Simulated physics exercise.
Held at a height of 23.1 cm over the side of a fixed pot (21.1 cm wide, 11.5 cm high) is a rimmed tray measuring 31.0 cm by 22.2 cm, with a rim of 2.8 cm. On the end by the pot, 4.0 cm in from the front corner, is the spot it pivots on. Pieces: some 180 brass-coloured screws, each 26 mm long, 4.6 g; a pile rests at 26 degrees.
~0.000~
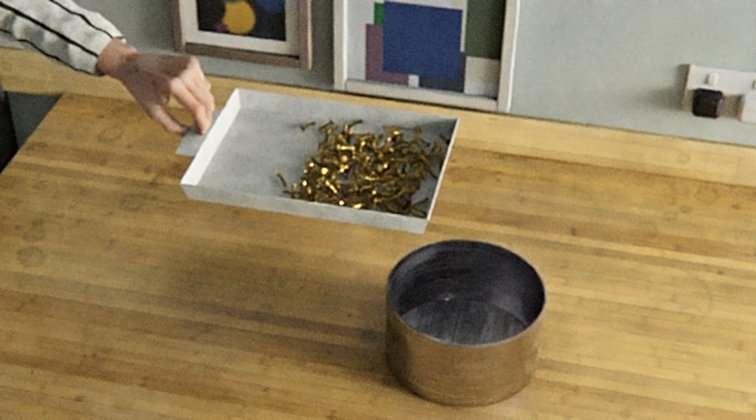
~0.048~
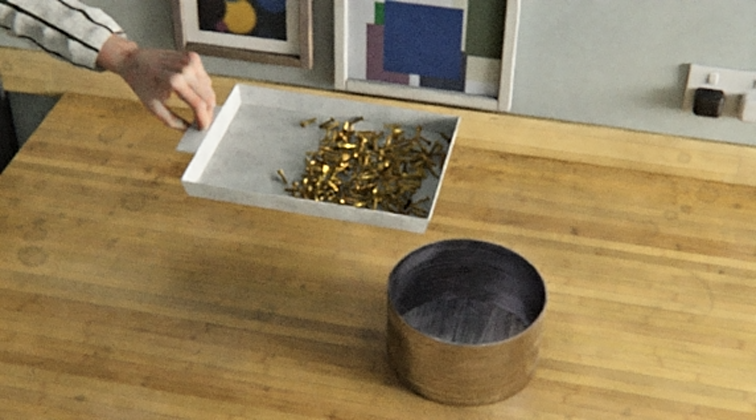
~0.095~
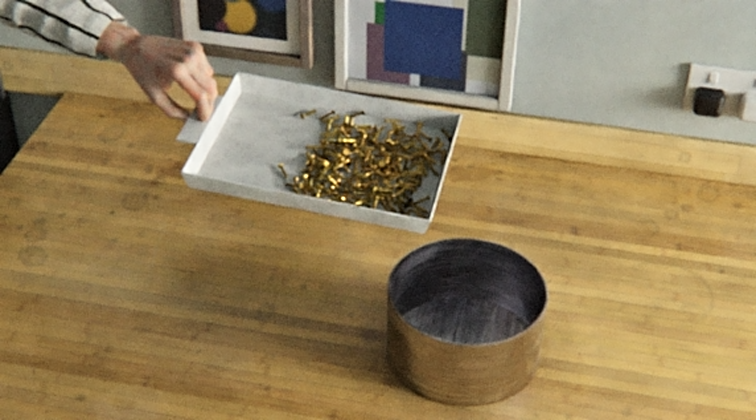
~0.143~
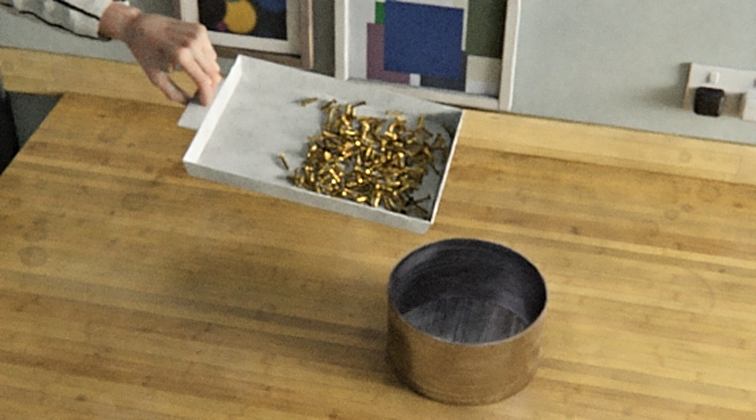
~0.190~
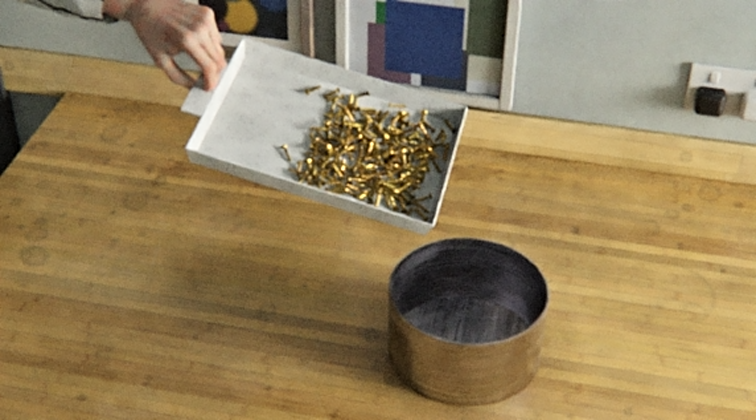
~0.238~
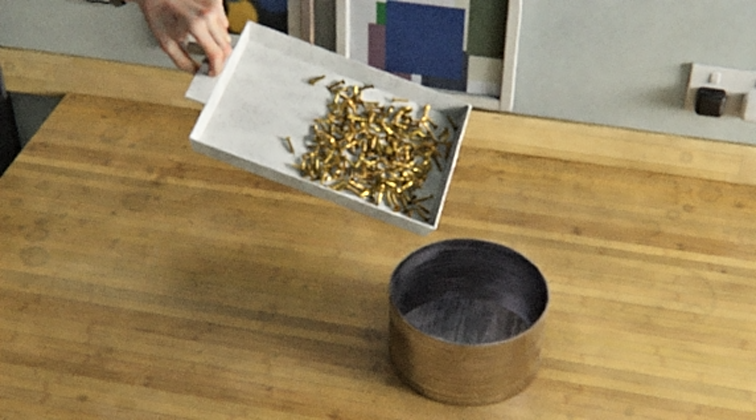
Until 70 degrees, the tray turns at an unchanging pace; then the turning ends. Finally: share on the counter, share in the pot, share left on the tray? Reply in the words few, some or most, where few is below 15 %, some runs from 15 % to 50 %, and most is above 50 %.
Shares - counter: Few; pot: Most; tray: Some.
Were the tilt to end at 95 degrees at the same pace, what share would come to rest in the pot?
Roughly 100 %.
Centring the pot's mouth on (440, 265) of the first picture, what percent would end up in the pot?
With the pot there, close to 40 per cent.
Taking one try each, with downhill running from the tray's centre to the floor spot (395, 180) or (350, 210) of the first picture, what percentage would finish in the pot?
Approximately 20 percent, then 40 percent.
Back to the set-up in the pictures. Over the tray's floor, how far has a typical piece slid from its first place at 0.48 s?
It has moved some 4 cm from its start.
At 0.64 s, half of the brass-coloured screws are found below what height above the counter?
Roughly 28 cm.
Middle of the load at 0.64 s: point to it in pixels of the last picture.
Load centre: About (433, 186) px.
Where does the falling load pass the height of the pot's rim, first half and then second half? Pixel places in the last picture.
Earlier half close to (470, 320), later half at (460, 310) in pixels.
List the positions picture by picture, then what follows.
In the first frame, tray tilt 0 degrees, front corners at (187, 181) and (423, 216); middle of the pieces at (368, 173); pot at (466, 290).
In the second frame, tray tilt 1 degrees, front corners at (188, 178) and (425, 216); middle of the pieces at (369, 172).
In the third frame, tray tilt 4 degrees, front corners at (188, 170) and (426, 217), lowest corner right front; middle of the pieces at (370, 168).
In the fourth frame, tray tilt 9 degrees, front corners at (190, 158) and (427, 218), lowest corner right front; middle of the pieces at (371, 163).
In the fifth frame, tray tilt 14 degrees, front corners at (193, 146) and (429, 220), lowest corner right front; middle of the pieces at (374, 158).
In the sixth frame, tray tilt 19 degrees, front corners at (197, 136) and (431, 223), lowest corner right front; middle of the pieces at (376, 154); pot at (469, 289). Its pace works out near 105 degrees a second.
After 0.48 s, tilt 45 degrees; the tray holds 100 %, the pot 0 %.
Then, at 0.64 s, tilt 62 degrees; the tray holds 100 %, the pot 0 %.
Then, at 0.93 s, tilt 70 degrees; the tray holds 50 %, the pot 25 %.
By 2.1 s all is still; counter 0 %, pot 60 %, tray 40 %.
